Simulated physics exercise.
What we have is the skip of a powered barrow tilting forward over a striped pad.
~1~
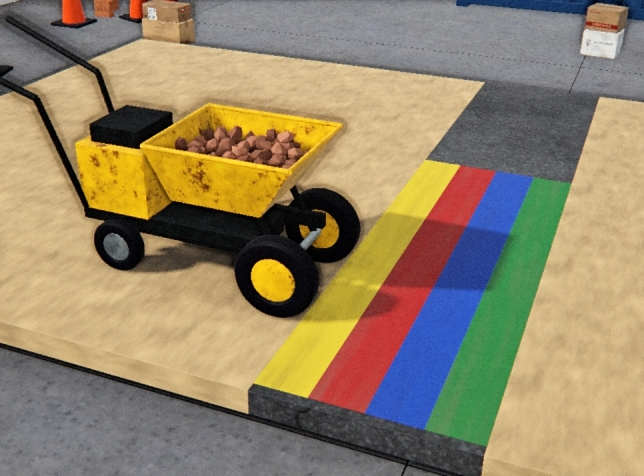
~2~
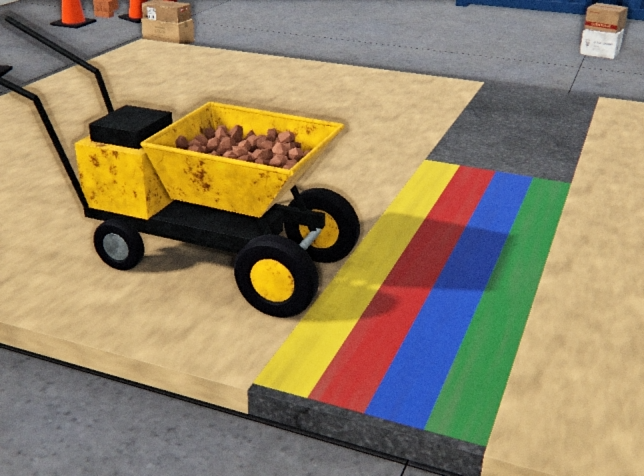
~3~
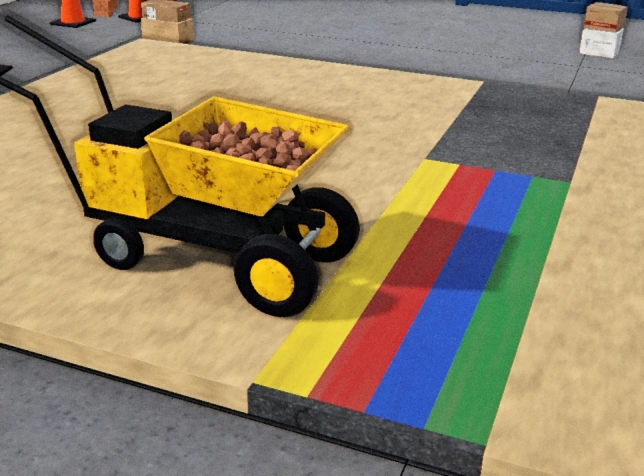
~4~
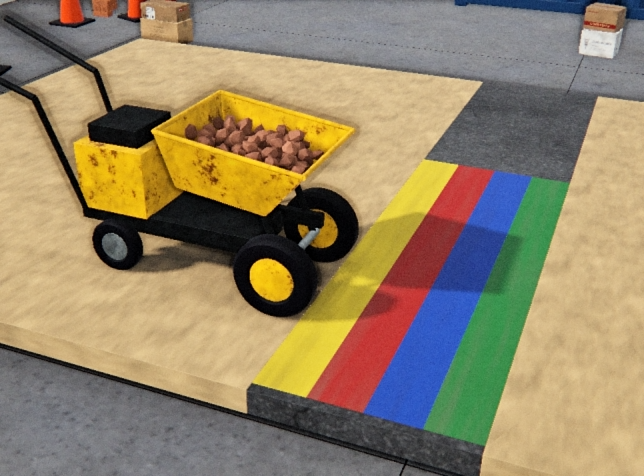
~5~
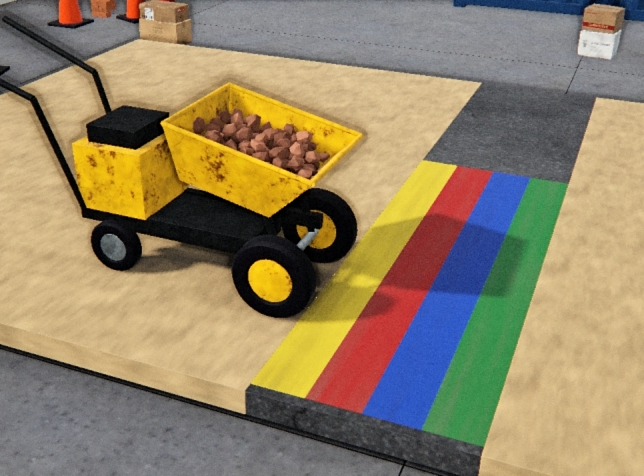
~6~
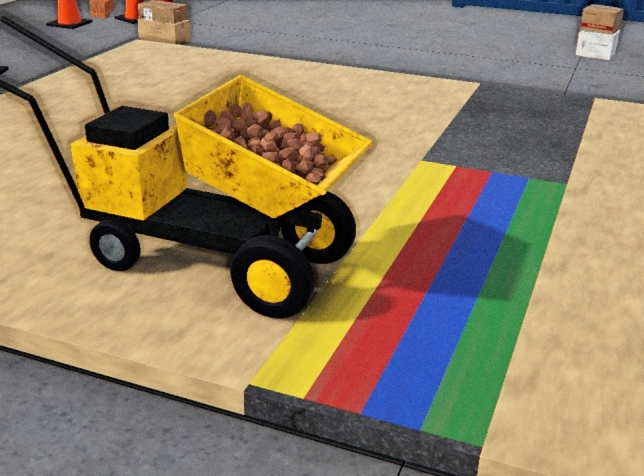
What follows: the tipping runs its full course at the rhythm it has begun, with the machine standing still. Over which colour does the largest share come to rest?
The blue one gets the largest share.
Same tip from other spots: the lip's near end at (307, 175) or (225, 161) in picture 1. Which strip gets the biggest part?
One: The blue strip. Two: The red strip.
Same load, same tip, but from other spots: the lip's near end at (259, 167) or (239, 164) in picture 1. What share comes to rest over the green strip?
In turn 10 and 10 in a hundred.
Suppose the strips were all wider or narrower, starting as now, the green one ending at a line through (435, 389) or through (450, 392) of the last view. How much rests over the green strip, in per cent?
In turn 30 and 30 in a hundred.
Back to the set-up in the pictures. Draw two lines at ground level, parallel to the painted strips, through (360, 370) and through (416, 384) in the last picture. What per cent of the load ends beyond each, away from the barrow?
About 90 and 50 per cent.
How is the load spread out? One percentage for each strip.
Yellow strip: 0 %, red strip: 20 %, blue strip: 45 %, green strip: 25 %.
Soon after the last picture, skip tipped steeply; all in the skip.
A little later, skip tipped right over; most in the skip; a stray few over the red strip; a small part over the blue strip; a stray few falling.
Later still, skip tipped right over; a small part in the skip; a small part over the red strip; about half over the blue strip; about a quarter over the green strip; a small part off the paint.
By the end, skip tipped right over; a stray few over the yellow strip; about a quarter over the red strip; about half over the blue strip; about a quarter over the green strip; a small part off the paint.
